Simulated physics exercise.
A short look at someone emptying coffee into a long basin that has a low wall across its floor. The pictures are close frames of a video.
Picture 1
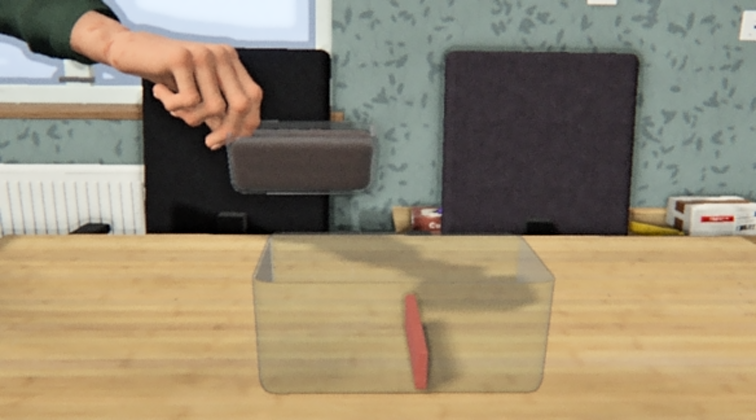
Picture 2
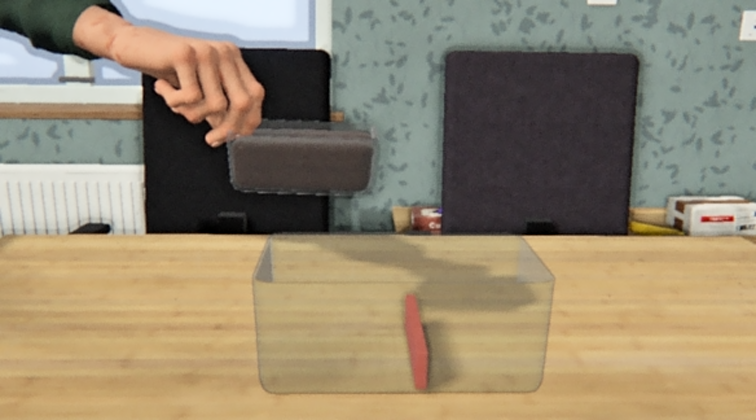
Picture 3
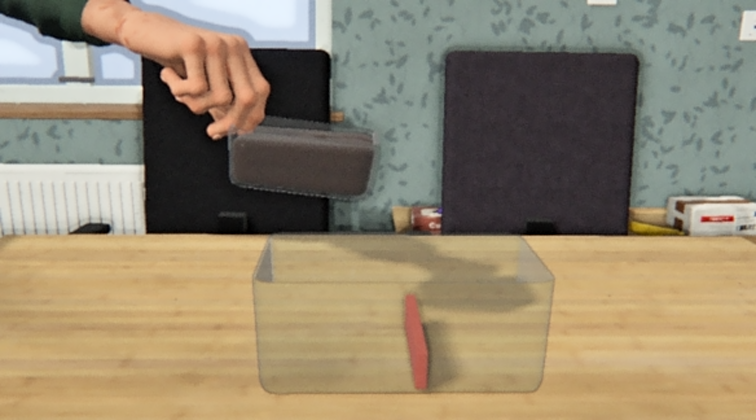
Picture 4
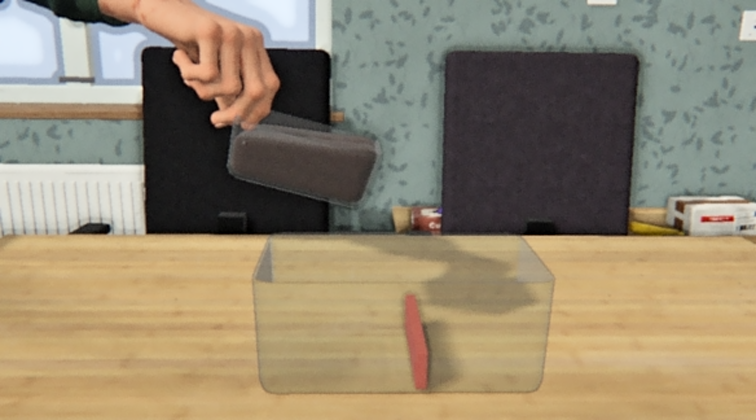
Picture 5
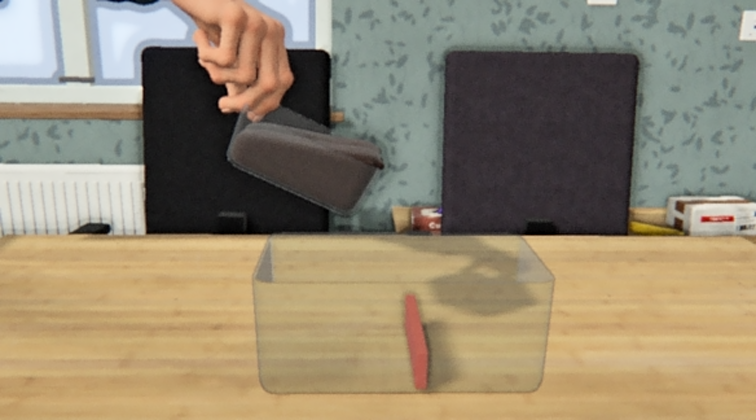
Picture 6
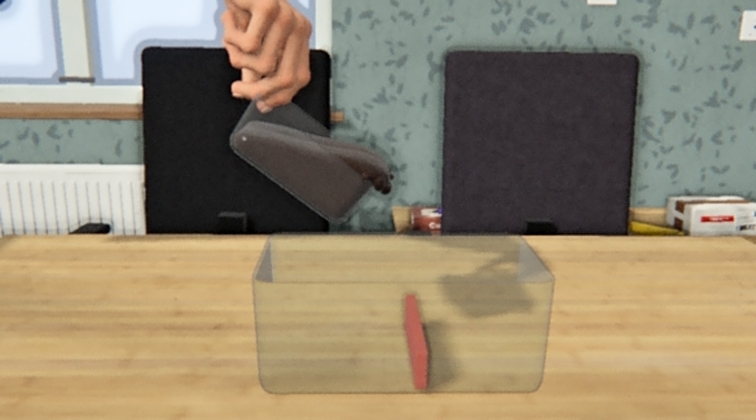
At a wooden table, a hand tilting a dark container rightward above a clear rectangular basin with a low red wall inside.
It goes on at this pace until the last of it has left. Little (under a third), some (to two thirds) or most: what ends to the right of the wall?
The share right of the wall is between a third and two thirds.
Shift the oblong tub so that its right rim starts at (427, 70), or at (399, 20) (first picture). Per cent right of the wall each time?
Roughly 70 per cent, and 65 per cent.
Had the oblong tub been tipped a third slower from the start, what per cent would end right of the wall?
About 60 per cent.
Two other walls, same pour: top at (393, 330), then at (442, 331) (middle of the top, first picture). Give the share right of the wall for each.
Near 65 % and 25 %.
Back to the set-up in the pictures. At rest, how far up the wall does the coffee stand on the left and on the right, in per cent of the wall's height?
Left about 30, right about 40.
A moment on, the oblong tub is tipped right over and 5 per cent is still to pour, 37 is left of the wall and 44 right of it.
Next, the oblong tub is tipped right over and 0 per cent is still to pour, 50 is left of the wall and 43 right of it.
Then the oblong tub is tipped right over and 0 per cent is still to pour, 53 is left of the wall and 44 right of it.
Later the oblong tub is tipped right over and 0 per cent is still to pour, 53 is left of the wall and 44 right of it.
At rest 53 per cent lies left of the wall, 44 right of it and 3 outside.
